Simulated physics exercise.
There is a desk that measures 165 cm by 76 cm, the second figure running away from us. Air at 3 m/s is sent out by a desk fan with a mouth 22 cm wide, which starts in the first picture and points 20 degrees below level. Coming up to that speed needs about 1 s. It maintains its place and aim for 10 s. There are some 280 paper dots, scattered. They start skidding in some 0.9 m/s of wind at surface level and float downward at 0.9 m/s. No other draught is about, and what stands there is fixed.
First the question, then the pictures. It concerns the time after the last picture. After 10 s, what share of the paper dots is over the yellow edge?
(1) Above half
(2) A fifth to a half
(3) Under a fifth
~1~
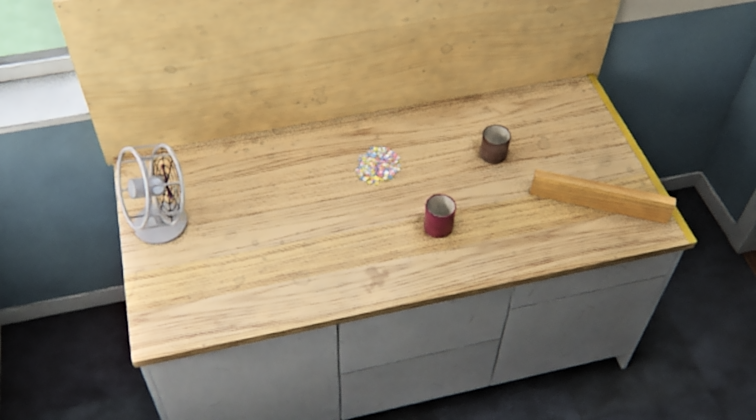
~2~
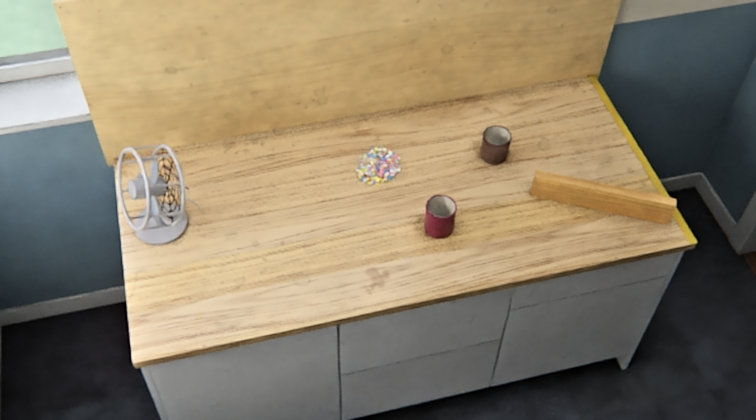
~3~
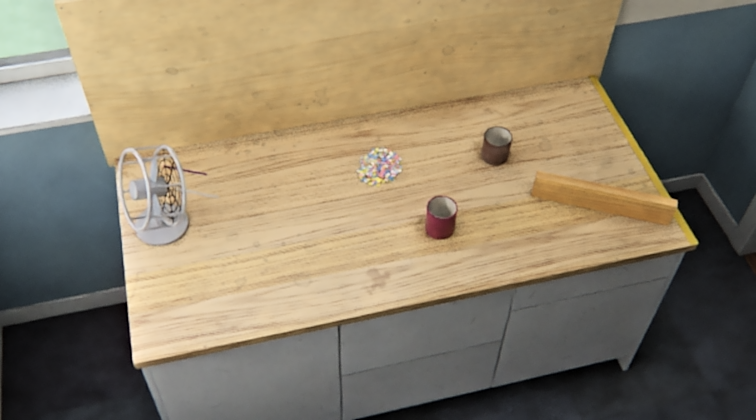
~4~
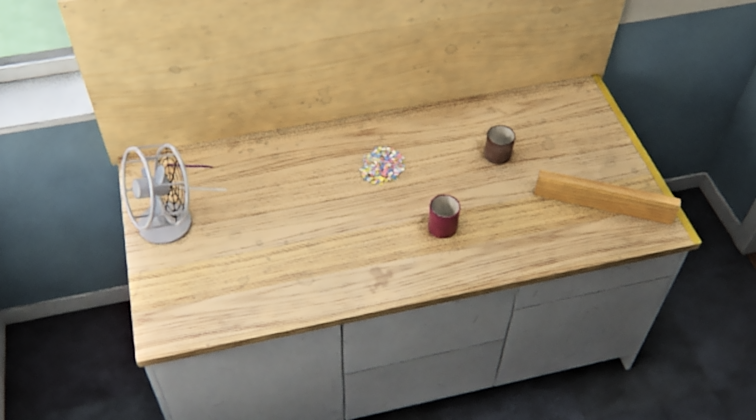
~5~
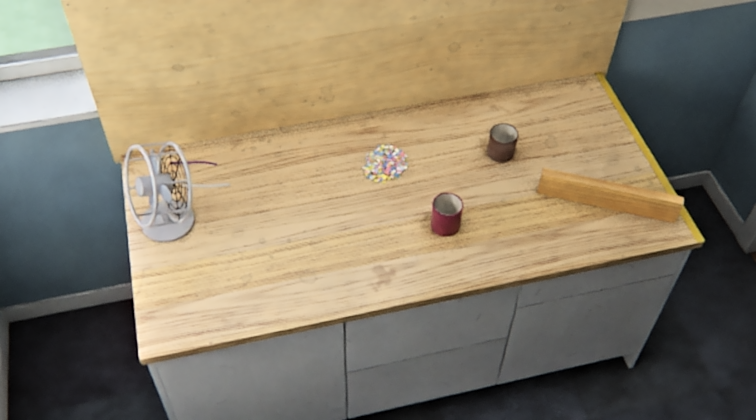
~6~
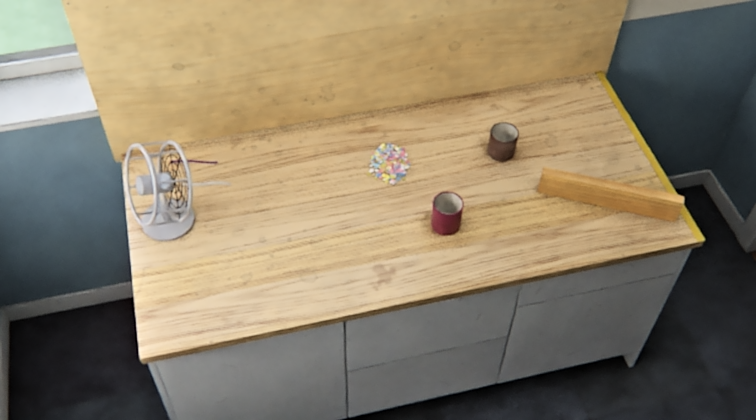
Option 1: Above half.
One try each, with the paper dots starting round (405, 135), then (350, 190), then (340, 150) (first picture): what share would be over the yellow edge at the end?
About 100, 40 and 100 in a hundred, in that order.
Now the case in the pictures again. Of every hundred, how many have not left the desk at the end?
Share at the end: Around 10 %.
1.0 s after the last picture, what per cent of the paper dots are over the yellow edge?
About 40 %.
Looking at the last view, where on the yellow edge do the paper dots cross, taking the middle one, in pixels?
Around (642, 138).
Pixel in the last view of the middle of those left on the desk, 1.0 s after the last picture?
Near (619, 175).
Then, 1.0 s after the last picture, 86 % are on the move or not yet settled, 41 % are over the yellow edge; the middle of those still in play is near (631, 170).
Then, 2.2 s after the last picture, 31 % are on the move or not yet settled, 70 % are over the yellow edge; the middle of those still in play is near (597, 185).
Then, 4.6 s after the last picture, 14 % are on the move or not yet settled, 83 % are over the yellow edge; the middle of those still in play is near (593, 186).
Then, 9.1 s after the last picture, at the end, 88 % are over the yellow edge.
